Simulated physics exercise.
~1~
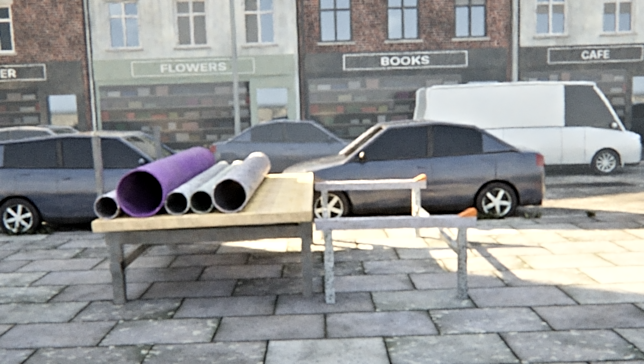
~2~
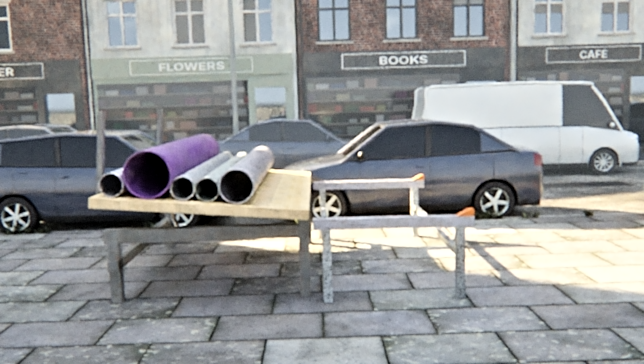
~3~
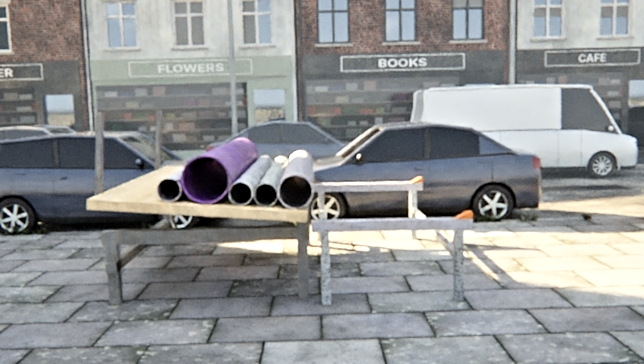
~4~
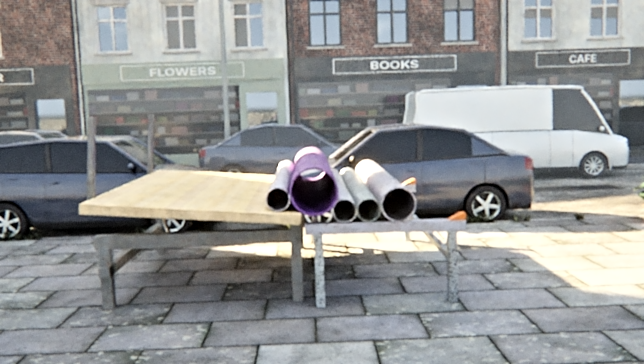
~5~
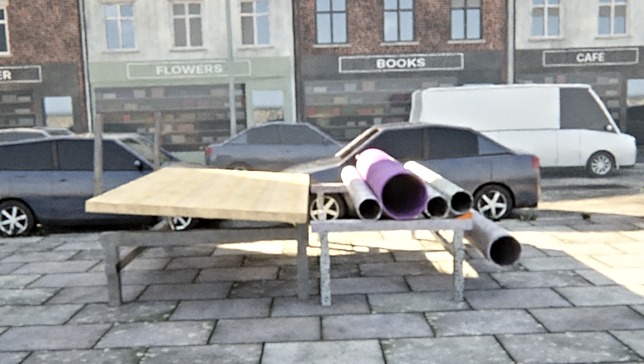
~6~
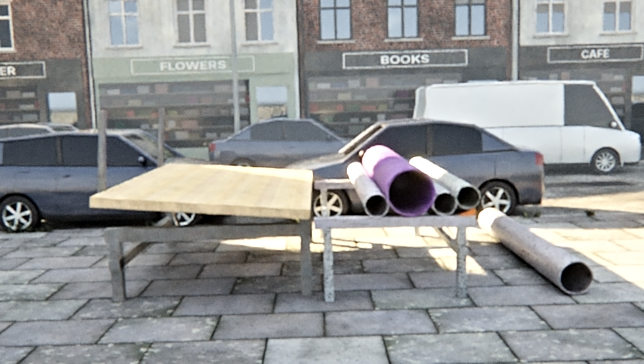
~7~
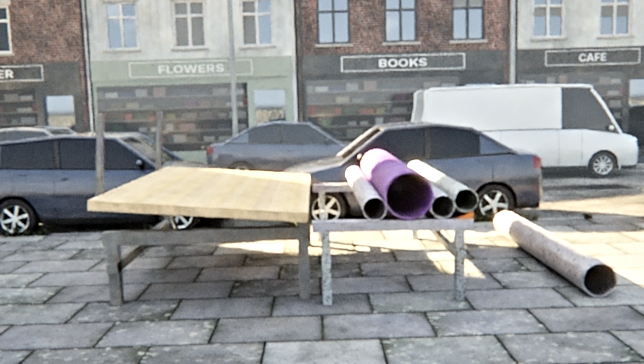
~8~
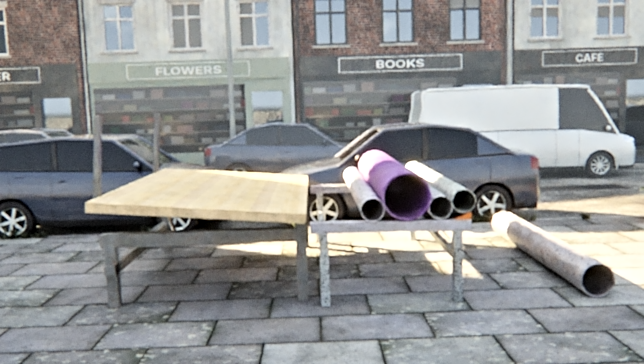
On a paved street in front of parked cars and shops, a wooden table tilted and five pipes rolled right onto a low metal rack, where one grey pipe dropped off the end onto the paving while the purple one stayed on the rack.
